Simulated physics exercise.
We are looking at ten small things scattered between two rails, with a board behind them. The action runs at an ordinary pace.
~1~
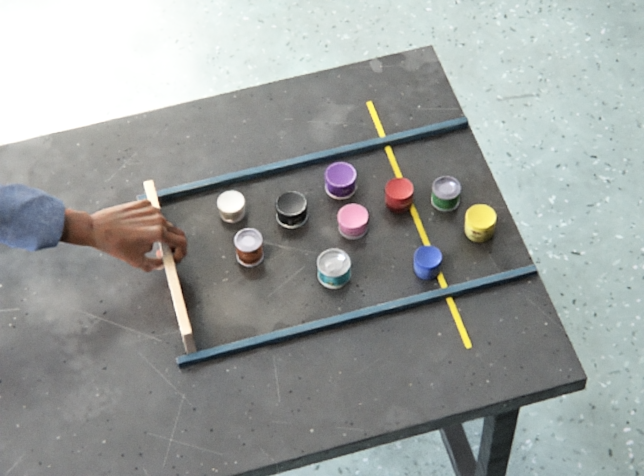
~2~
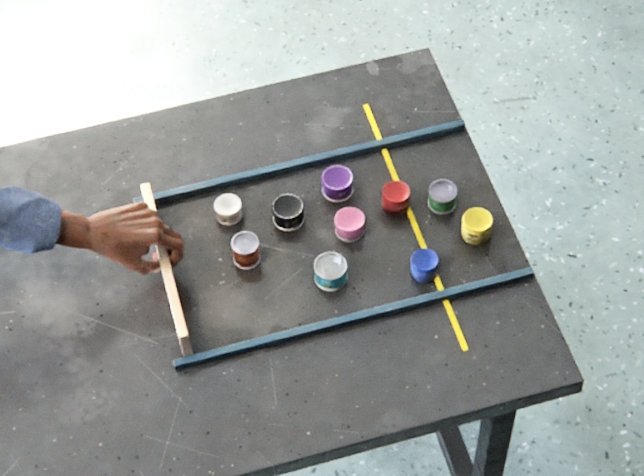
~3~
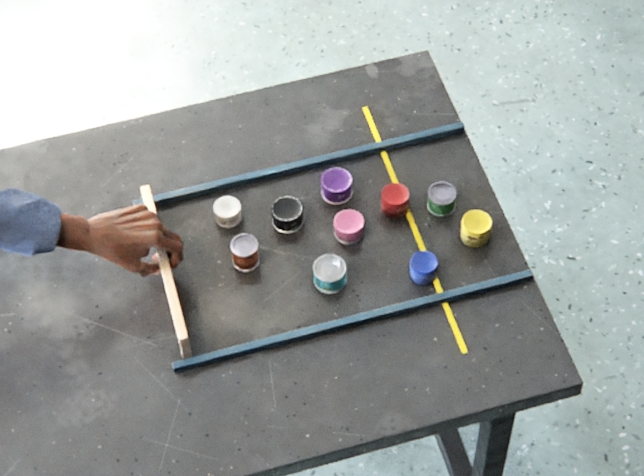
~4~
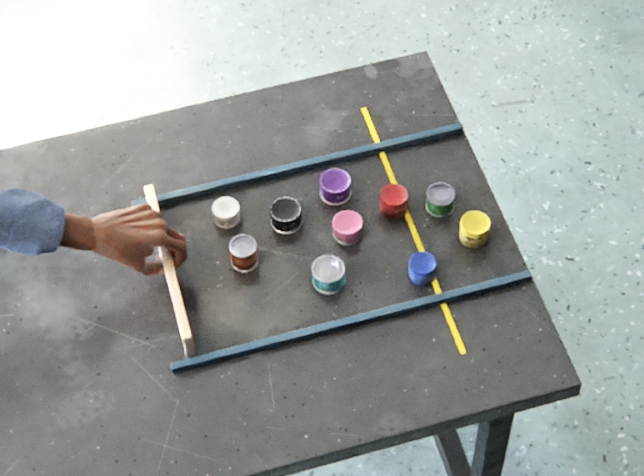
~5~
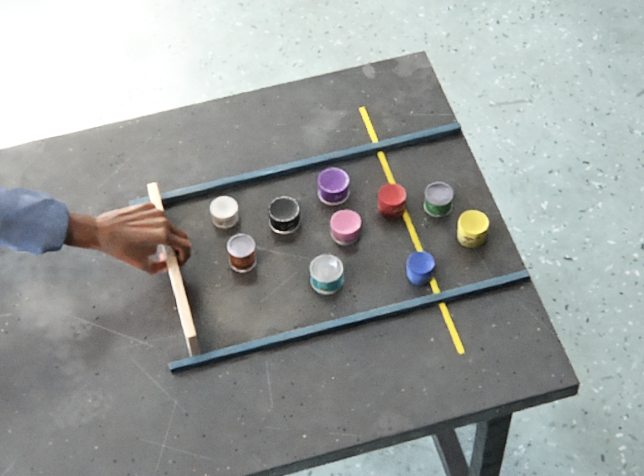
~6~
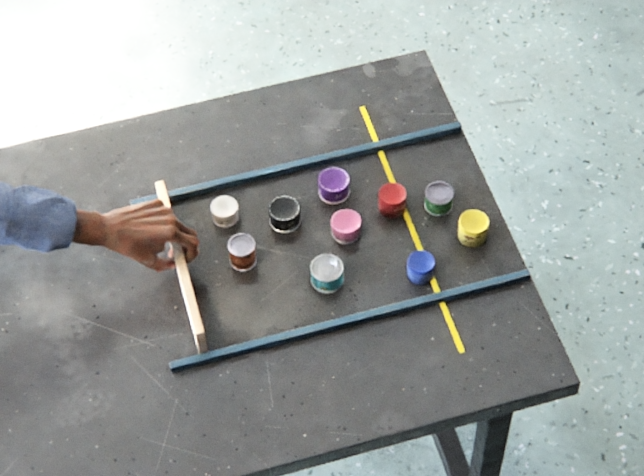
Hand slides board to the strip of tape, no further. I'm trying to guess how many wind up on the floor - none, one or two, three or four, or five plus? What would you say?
Mind you, the pieces that take the plunge come to zero.
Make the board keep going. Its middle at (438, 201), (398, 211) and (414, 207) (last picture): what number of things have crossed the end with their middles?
Respectively 1, 0 and 0.
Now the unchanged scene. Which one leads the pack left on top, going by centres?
Green pot.
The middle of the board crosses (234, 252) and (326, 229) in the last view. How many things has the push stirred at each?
Moved so far: 2, later 6.
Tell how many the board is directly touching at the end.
At rest, 5 are in contact.
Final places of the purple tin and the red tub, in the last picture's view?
One ends up near (428, 164) and the other near (442, 184).
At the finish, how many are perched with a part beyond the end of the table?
My count gives 0.
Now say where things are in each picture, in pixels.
The first picture shows yellow tub (480, 224); green pot (446, 194); blue tub (428, 263); board (169, 265); tape (415, 216).
The second picture shows green pot (442, 197); pink pot (350, 225).
The third picture shows blue tub (424, 268); turquoise pot (330, 274).
The fourth picture shows yellow tub (475, 230); black tin (286, 215).
The fifth picture shows green pot (439, 200); purple tin (334, 187).
The sixth picture shows yellow tub (473, 229); green pot (439, 199); blue tub (421, 268); board (181, 265); tape (408, 220).
Soon after, none off yet; yellow tub at rest near (473, 229); green pot at rest near (439, 199); blue tub at rest near (421, 268).
In the end, the number that fall off is zero.
